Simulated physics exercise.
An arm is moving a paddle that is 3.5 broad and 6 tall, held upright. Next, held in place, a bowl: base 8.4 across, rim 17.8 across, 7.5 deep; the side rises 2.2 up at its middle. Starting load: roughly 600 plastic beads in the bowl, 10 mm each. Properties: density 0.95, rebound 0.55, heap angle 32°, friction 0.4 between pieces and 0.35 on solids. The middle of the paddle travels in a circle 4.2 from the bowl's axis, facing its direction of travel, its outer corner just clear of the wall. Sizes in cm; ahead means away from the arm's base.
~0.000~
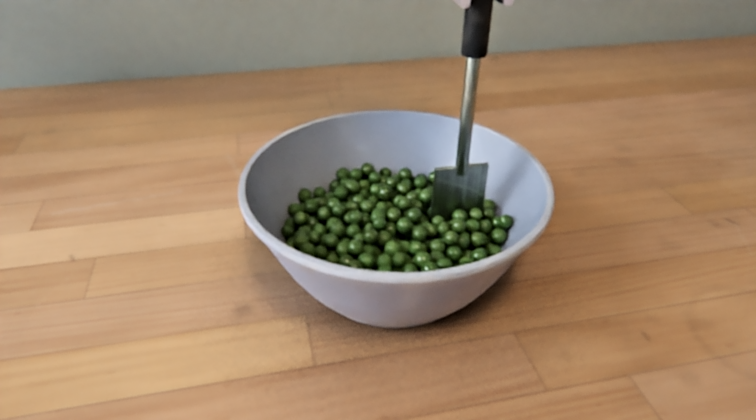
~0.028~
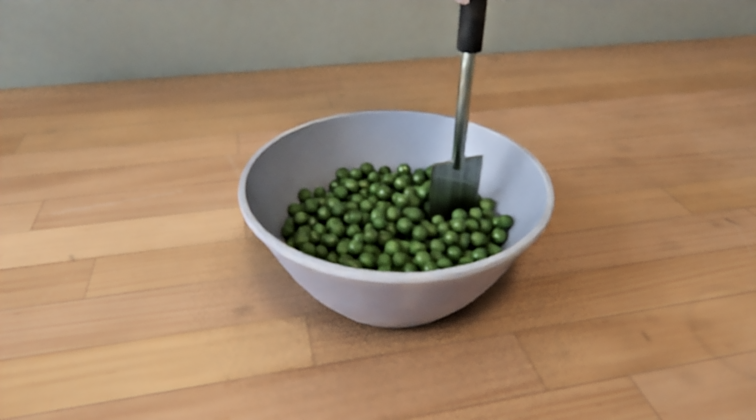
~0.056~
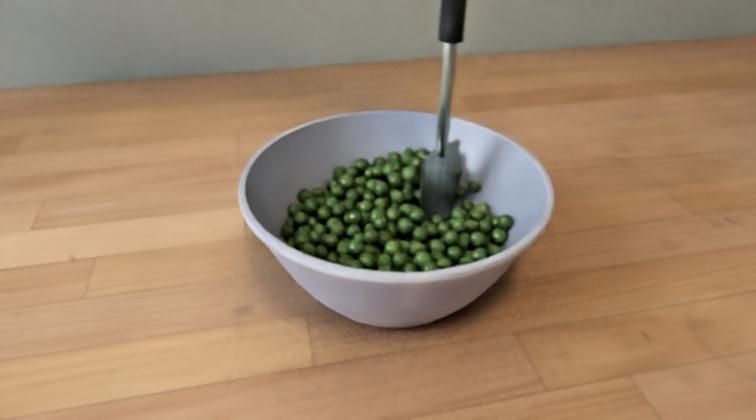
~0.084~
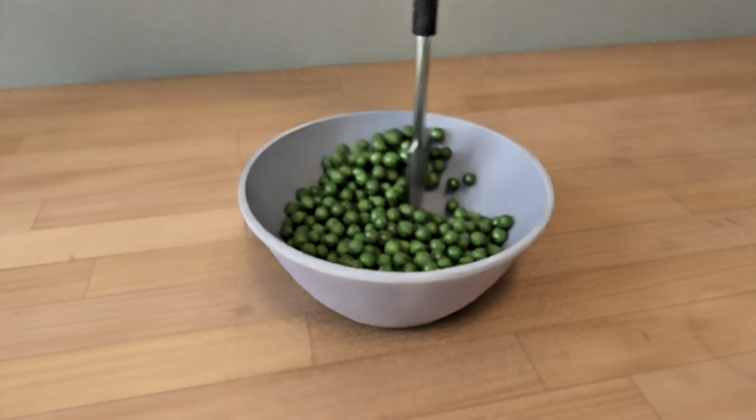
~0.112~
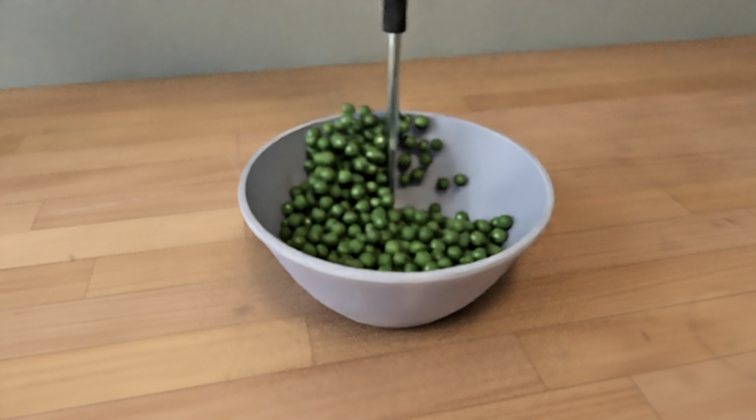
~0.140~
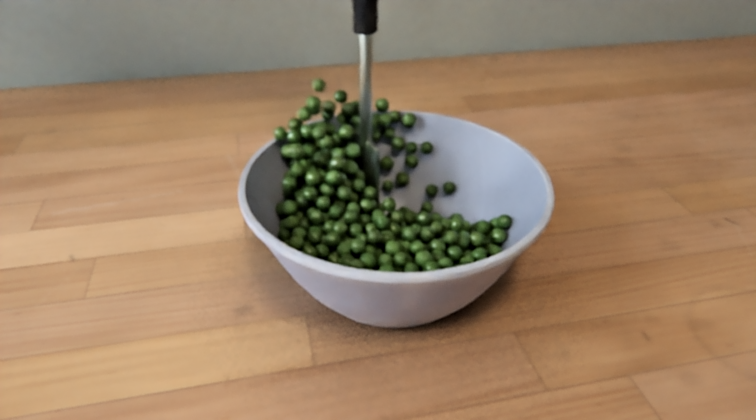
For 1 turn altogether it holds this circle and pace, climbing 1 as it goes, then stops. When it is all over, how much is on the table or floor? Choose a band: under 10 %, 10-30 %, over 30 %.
Band: 10-30 %.
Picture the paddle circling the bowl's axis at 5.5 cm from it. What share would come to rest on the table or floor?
Then about 5 %.
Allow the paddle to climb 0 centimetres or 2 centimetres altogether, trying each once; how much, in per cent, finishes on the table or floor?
First try about 20 per cent, second about 15 per cent.
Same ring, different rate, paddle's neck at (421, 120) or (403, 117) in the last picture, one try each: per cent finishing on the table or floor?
About 0 per cent, then about 5 per cent.
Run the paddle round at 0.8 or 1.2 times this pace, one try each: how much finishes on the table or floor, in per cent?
It would be some 10 and 25 percent respectively.
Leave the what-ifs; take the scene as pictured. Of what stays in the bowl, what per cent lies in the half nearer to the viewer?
I'd put it at roughly 40 per cent.
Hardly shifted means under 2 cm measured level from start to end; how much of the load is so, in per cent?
Roughly 15 percent of the load.
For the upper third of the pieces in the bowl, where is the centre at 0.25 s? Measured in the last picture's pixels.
Near (329, 236).
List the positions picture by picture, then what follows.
Paddle neck at (464, 144), 0° round; upper third of the load around (389, 226), from x 290 to 505, top at y 170; 595 in the bowl, in the first picture.
Paddle neck at (460, 138), 9° round; upper third of the load around (391, 224), from x 290 to 505, top at y 170, in the second picture.
Paddle neck at (444, 127), 31° round; upper third of the load around (393, 215), from x 290 to 505, top at y 155, in the third picture.
Paddle neck at (419, 119), 55° round; upper third of the load around (381, 199), from x 285 to 505, top at y 130, in the fourth picture.
Paddle neck at (392, 116), 79° round; upper third of the load around (359, 189), from x 285 to 505, top at y 110, in the fifth picture.
Paddle neck at (366, 118), 104° round; upper third of the load around (339, 185), from x 280 to 505, top at y 85; 595 in the bowl, in the sixth picture.
After 0.25 s, 199° round, highest piece 12 above the table; 561 in the bowl, 34 in flight or on the tool.
After 0.36 s, 295° round, highest piece 11 above the table; 520 in the bowl, 35 on the table or floor, 40 in flight or on the tool.
After 0.62 s, 0° round, highest piece 8 above the table; 492 in the bowl, 102 on the table or floor, 1 in flight or on the tool.
After 1.32 s, 0° round, highest piece 7 above the table; 492 in the bowl, 103 on the table or floor.
At rest, 492 in the bowl, 103 on the table or floor. That is 17 % on the table or floor.
